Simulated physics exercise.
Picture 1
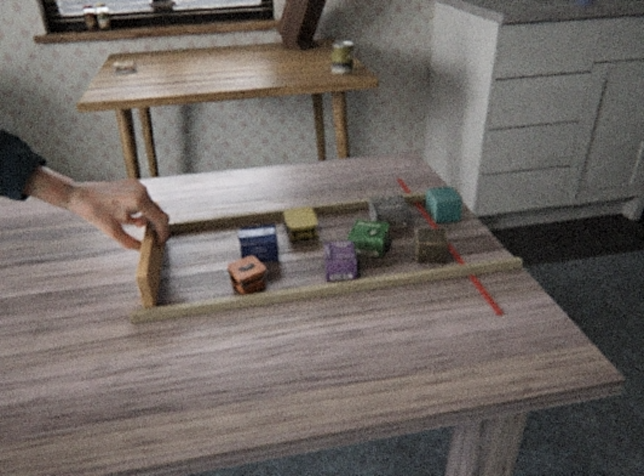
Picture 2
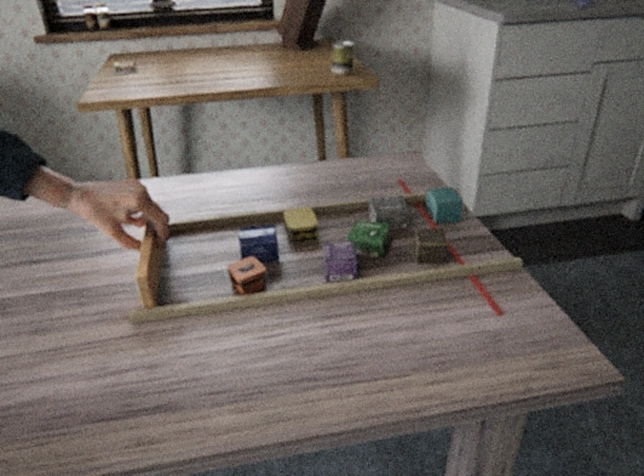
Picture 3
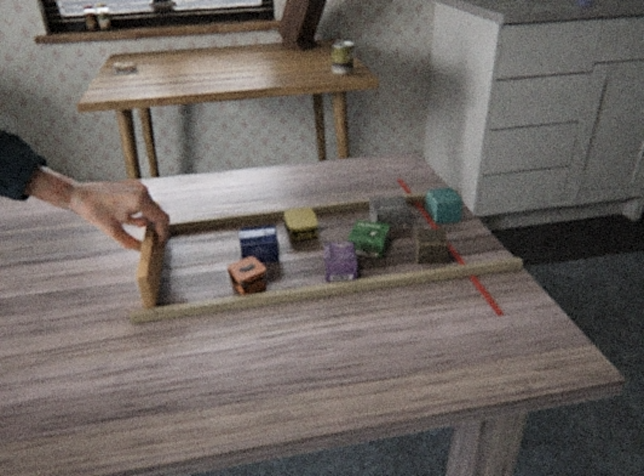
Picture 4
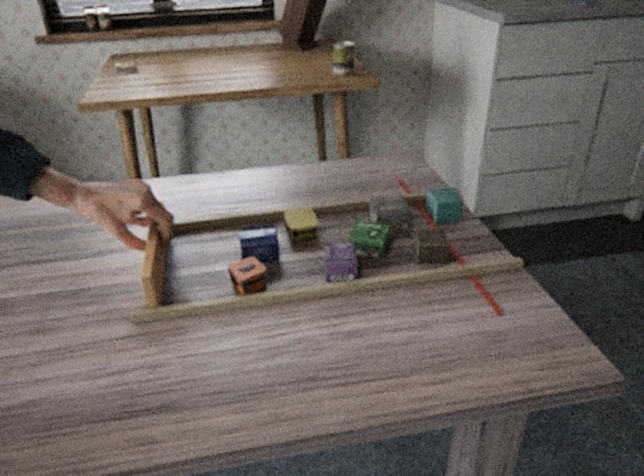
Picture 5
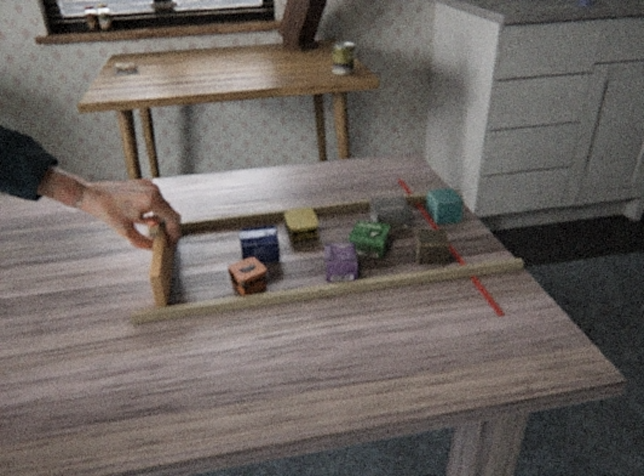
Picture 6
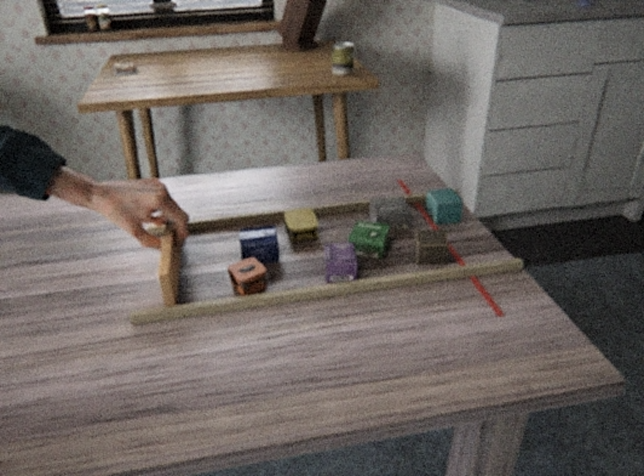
At the start, a hand holds a wooden board upright at the left end of a railed lane on a table, with small colourful blocks spread toward a red tape line. The hand then slides the board slightly to the right, while the blocks stay where they are.
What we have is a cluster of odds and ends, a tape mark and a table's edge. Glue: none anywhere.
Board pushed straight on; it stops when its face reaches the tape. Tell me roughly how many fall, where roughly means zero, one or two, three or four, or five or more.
Roughly, three or four fall.
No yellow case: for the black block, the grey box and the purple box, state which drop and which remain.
As for the black block, it drops; the grey box holds; and the purple box holds.
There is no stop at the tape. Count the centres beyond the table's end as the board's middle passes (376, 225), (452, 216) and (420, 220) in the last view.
Taking the three positions in turn, the counts come to 0, 5 and 2.
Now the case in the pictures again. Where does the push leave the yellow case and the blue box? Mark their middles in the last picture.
In the last picture the yellow case sits at (440, 203) while the blue box sits at (455, 220).
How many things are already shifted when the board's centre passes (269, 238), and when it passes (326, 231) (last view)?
The counts are 3 and 5.
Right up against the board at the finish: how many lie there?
That would be 3 of them.
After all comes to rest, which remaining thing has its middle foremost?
Foremost: The purple box.
A little later, none off yet; turquoise block at rest near (444, 206); black block at rest near (431, 247); grey box at rest near (390, 213).
Next, none off yet; turquoise block shifted about its own width near (476, 203); black block shifted well along near (492, 242); grey box shifted well along near (445, 206).
When it is over, the number that fall off is three or four; down, green box, grey box, black block and turquoise block.
